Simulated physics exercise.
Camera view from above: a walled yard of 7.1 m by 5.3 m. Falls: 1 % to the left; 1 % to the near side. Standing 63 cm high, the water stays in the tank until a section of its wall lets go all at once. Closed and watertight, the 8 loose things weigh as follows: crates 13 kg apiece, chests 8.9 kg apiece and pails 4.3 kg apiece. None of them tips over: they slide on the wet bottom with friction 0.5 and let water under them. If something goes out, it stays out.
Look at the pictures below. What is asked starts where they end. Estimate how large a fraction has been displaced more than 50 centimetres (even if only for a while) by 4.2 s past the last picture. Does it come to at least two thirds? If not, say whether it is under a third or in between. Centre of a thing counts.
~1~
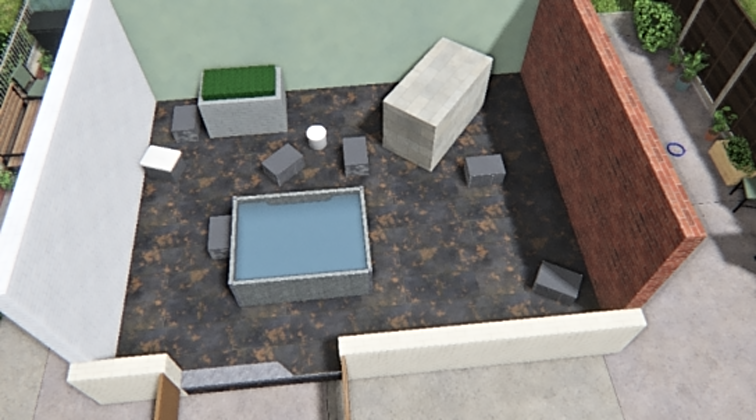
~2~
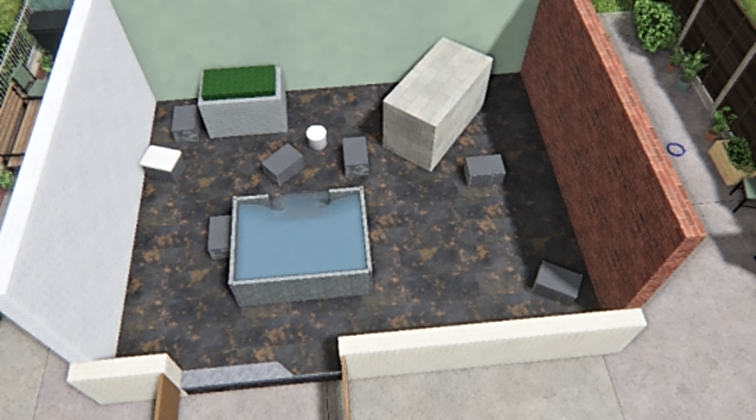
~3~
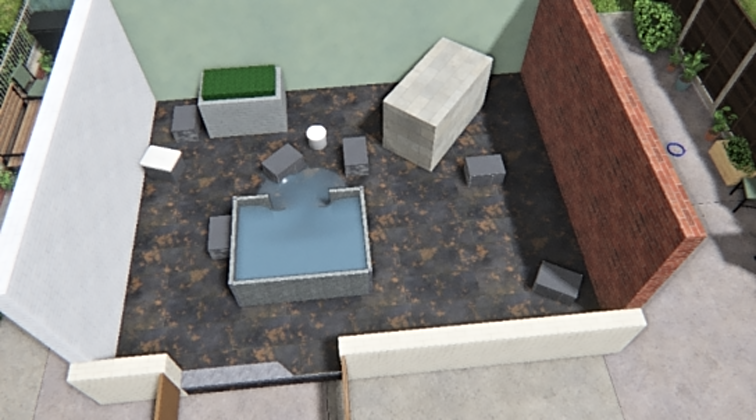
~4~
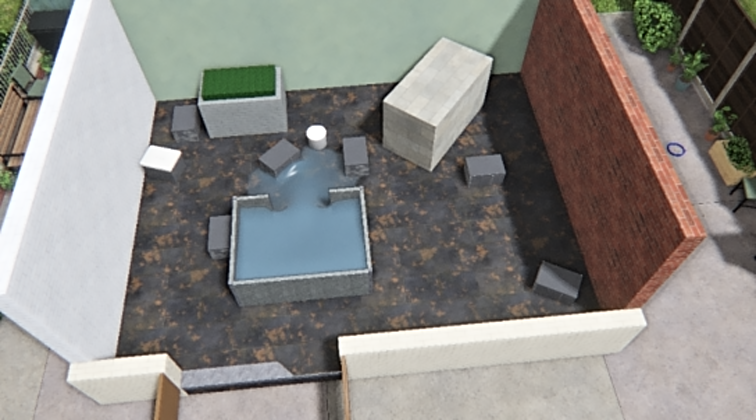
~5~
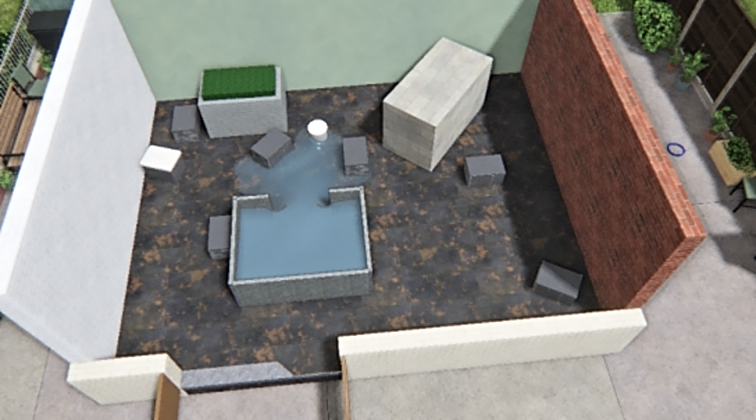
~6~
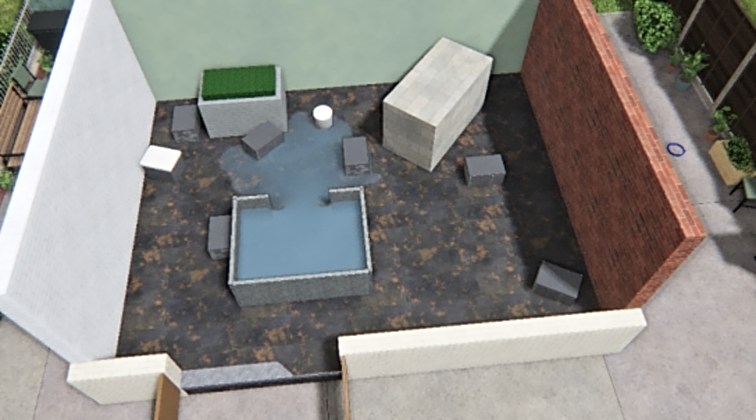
The tally will land in the middle bracket.
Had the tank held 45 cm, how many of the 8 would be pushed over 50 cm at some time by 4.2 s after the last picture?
Then it comes to 3.
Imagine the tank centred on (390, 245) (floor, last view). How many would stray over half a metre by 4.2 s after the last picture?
4.
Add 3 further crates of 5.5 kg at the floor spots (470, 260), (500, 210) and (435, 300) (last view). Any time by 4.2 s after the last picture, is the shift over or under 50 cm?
Check, in order - not exceeded, not exceeded, not exceeded.
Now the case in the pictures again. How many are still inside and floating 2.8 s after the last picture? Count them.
At that time, 2.
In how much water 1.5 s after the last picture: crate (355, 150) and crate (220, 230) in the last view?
About 3 and 0 cm.
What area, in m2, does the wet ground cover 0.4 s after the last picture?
Roughly 9.5 m2 of it is wet.
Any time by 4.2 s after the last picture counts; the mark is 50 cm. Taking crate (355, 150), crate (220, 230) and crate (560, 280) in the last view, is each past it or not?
Result, in order: Overshooting / undershooting / undershooting.
Then, 0.4 s after the last picture 2 of 8 are over 50 cm from their spots; 1 afloat.
Then, 1.5 s after the last picture 3 of 8 are over 50 cm from their spots; 2 afloat.
Then, 2.8 s after the last picture 3 of 8 are over 50 cm from their spots; 2 afloat.
Then, 4.2 s after the last picture 4 of 8 are over 50 cm from their spots, and 5 have been at some point; 2 afloat.
